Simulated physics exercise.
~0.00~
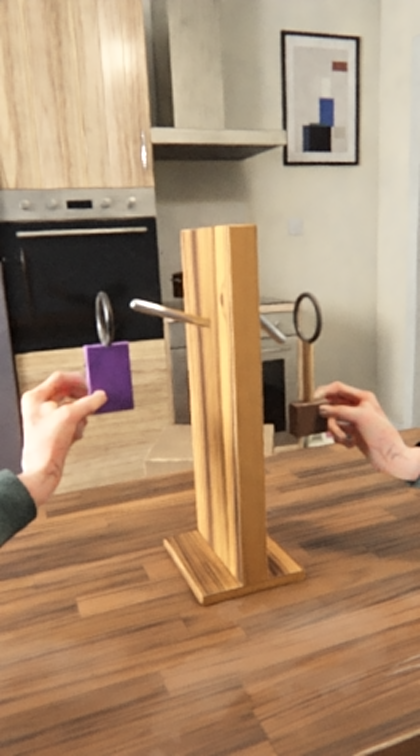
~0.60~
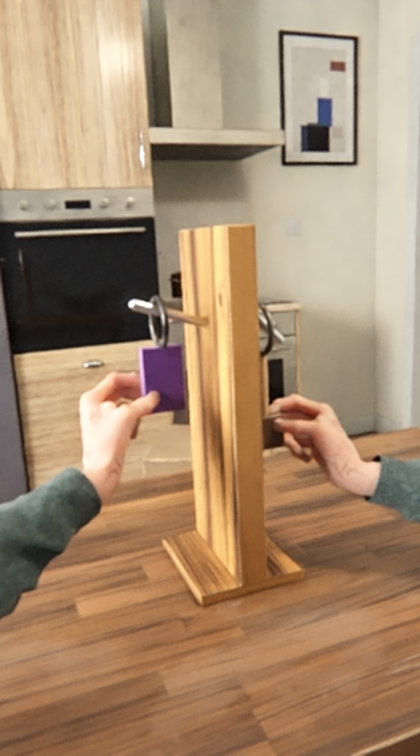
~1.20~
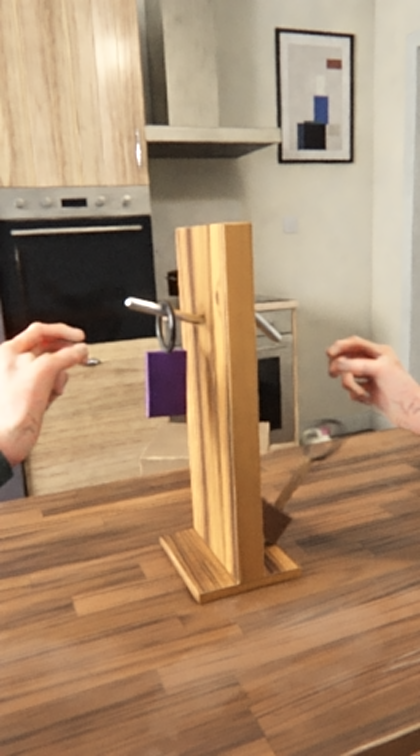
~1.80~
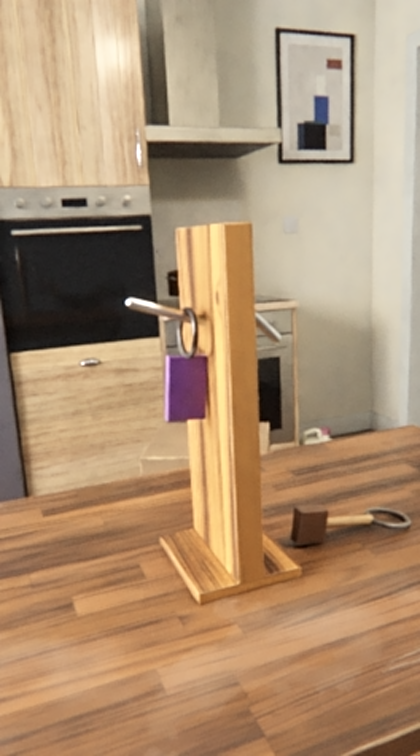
Two hands brought a purple tag and a brown brush, each with a ring, toward the pegs on a wooden stand and let go; the tag stayed hanging on the left peg, while the brush dropped and ended up lying on the table.
